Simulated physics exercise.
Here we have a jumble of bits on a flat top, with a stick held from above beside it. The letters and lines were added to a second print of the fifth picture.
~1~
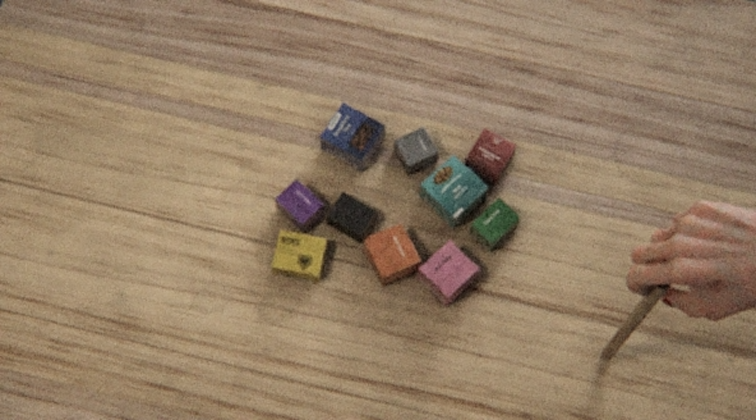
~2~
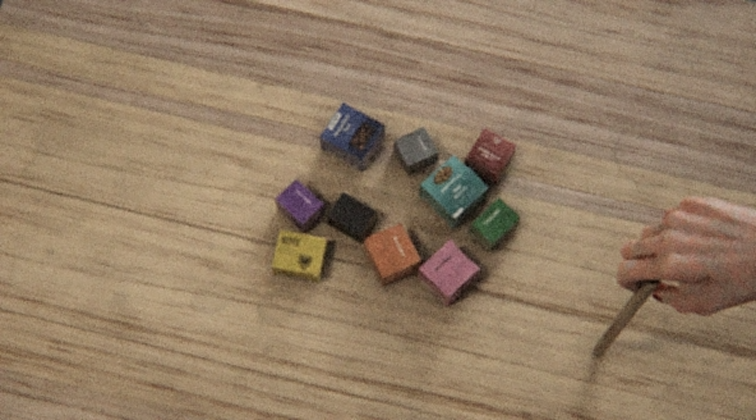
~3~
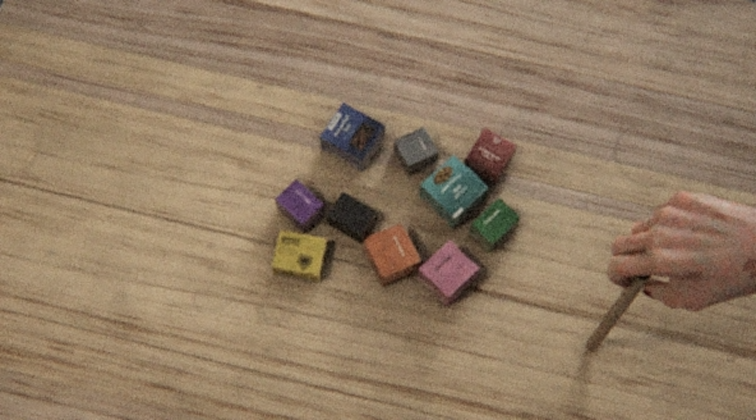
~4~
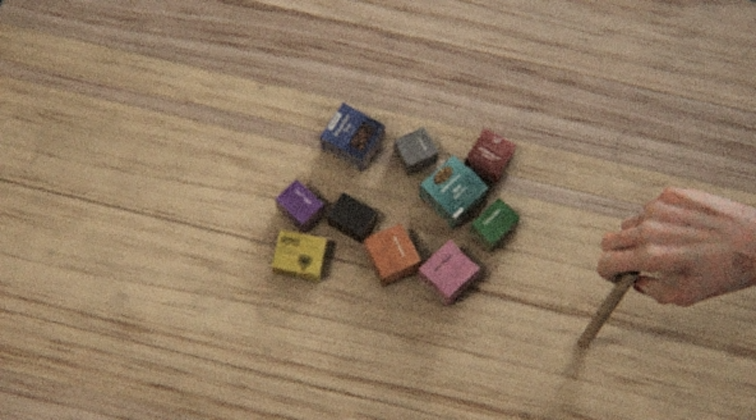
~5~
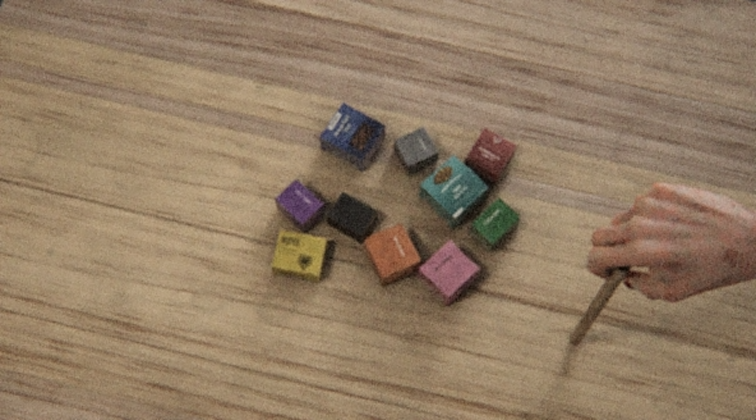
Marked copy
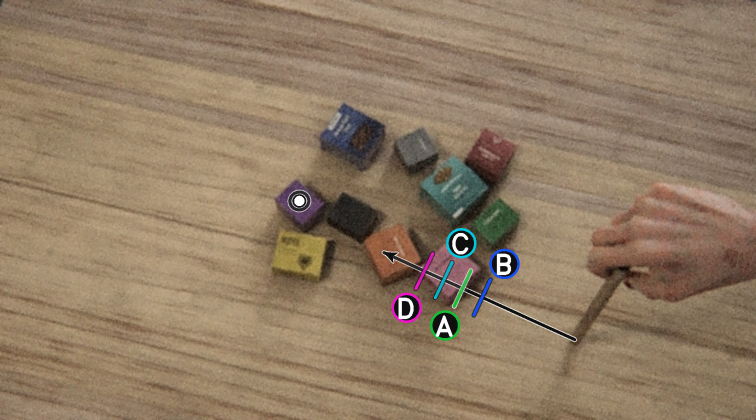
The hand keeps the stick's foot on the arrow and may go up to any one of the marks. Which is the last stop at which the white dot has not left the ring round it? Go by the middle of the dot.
No farther than C.
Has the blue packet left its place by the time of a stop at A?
No.
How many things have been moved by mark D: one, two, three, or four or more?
In all, four or more.
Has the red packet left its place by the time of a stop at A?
No.
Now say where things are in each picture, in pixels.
The first frame shows blue packet (353, 137); turquoise box (453, 191); purple box (300, 206).
The second frame shows purple box (300, 206); orange box (392, 255).
The third frame shows black block (352, 217); pink packet (448, 273).
The fourth frame shows grey packet (416, 152); yellow box (300, 256).
The fifth frame shows green packet (495, 225); red packet (490, 156); blue packet (353, 137).
On the marked copy, A at (463, 288); B at (482, 297); C at (444, 280); D at (424, 271); the arrow from (575, 340) to (384, 252); the white dot at (299, 201).
Following C. Soon after the start, foot of the stick (527, 318).
Later, foot of the stick (479, 296).
In the end, foot of the stick (443, 280); pink packet (421, 260); orange box (373, 247); the dot is still in its ring.
As for the rest, A keeps the dot in but is short; B keeps the dot in but is short; D shifts the dotted thing to (283, 199).
